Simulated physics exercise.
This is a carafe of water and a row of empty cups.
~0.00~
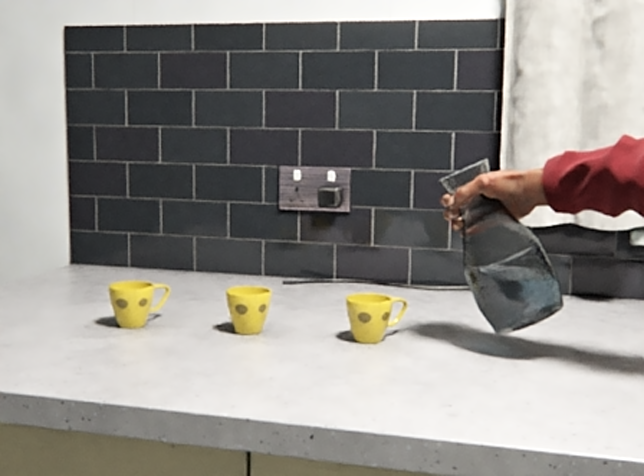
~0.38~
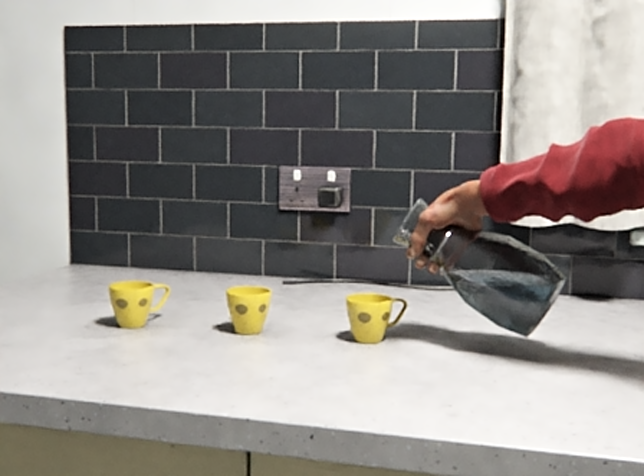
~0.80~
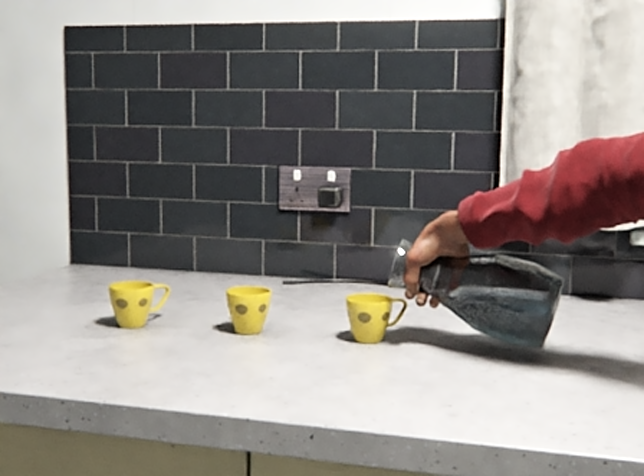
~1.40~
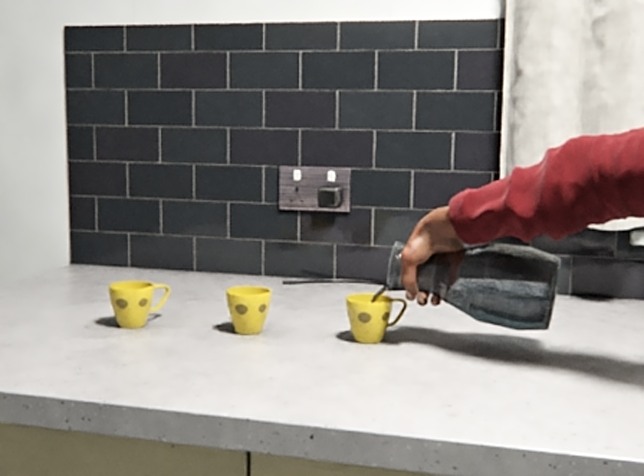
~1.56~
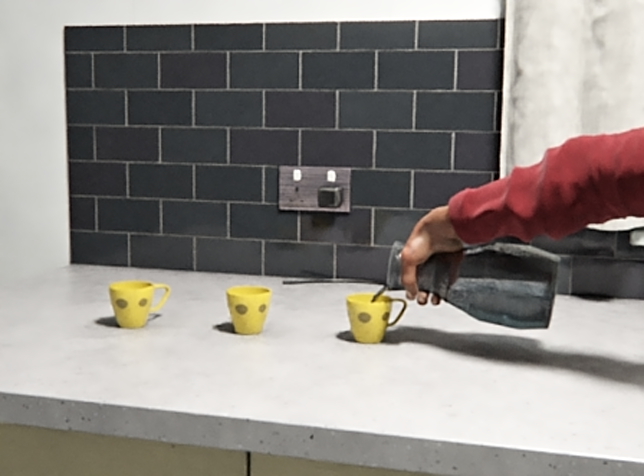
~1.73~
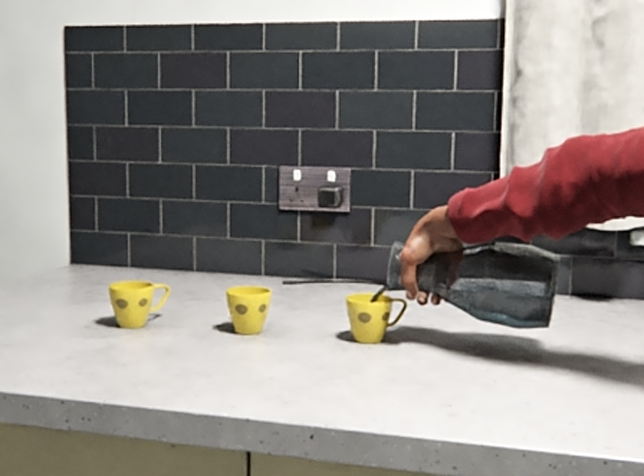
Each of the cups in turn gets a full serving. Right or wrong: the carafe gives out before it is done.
Wrong.
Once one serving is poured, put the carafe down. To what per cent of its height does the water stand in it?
I'd say close to 20 per cent.
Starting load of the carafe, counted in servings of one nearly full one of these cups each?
I'd put it at close to 5.0 servings.
After 2.2 s, the first is about three quarters full.
After 5.5 s, the first is done and the carafe has about three quarters of its load.
After 12.1 s, all three are full and about a third of the water is over.
